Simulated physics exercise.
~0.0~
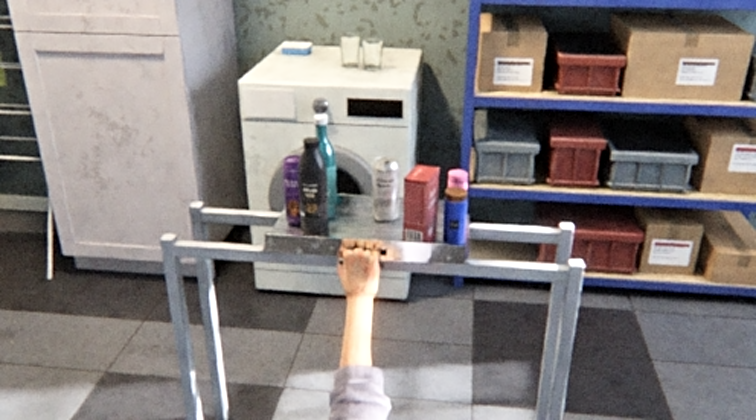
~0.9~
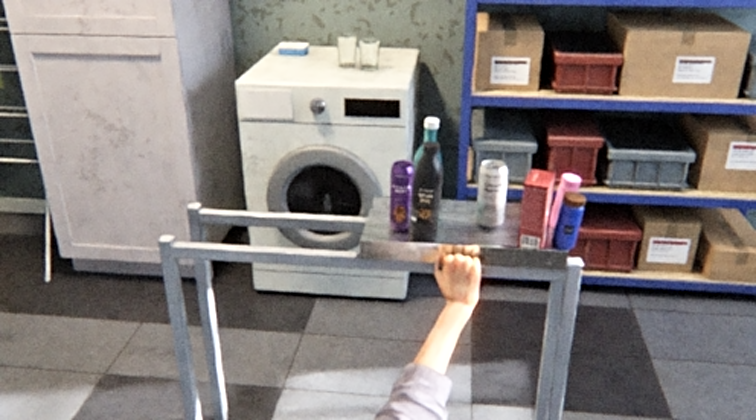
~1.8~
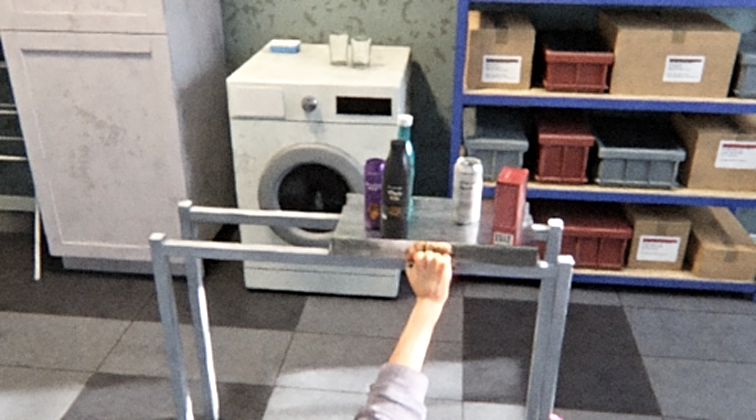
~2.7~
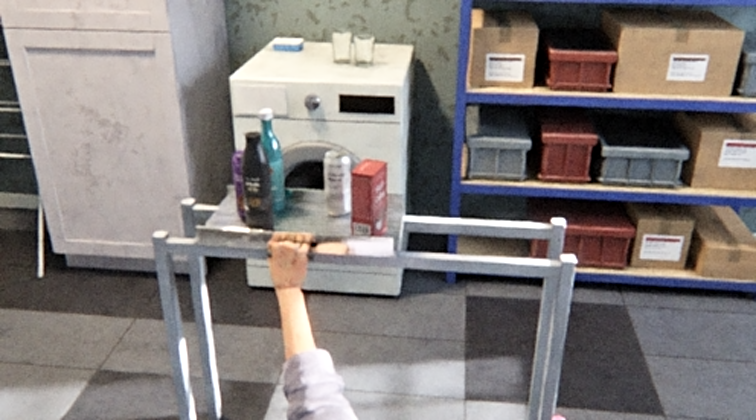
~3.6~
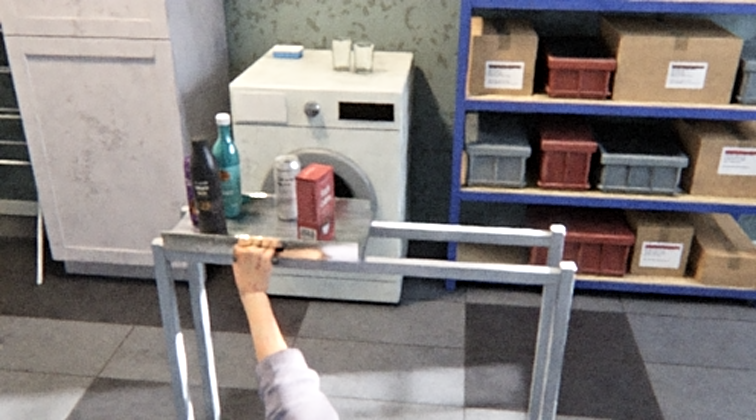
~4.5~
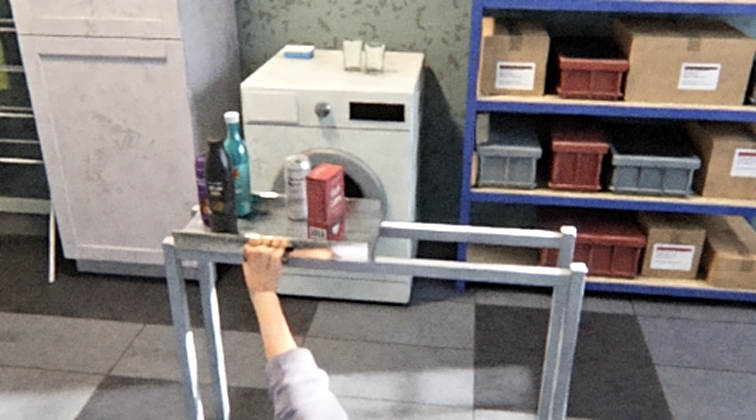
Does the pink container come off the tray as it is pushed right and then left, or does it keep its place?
It comes off the tray. It leans over at the right end and is gone from the tray before the hand brings it back left.
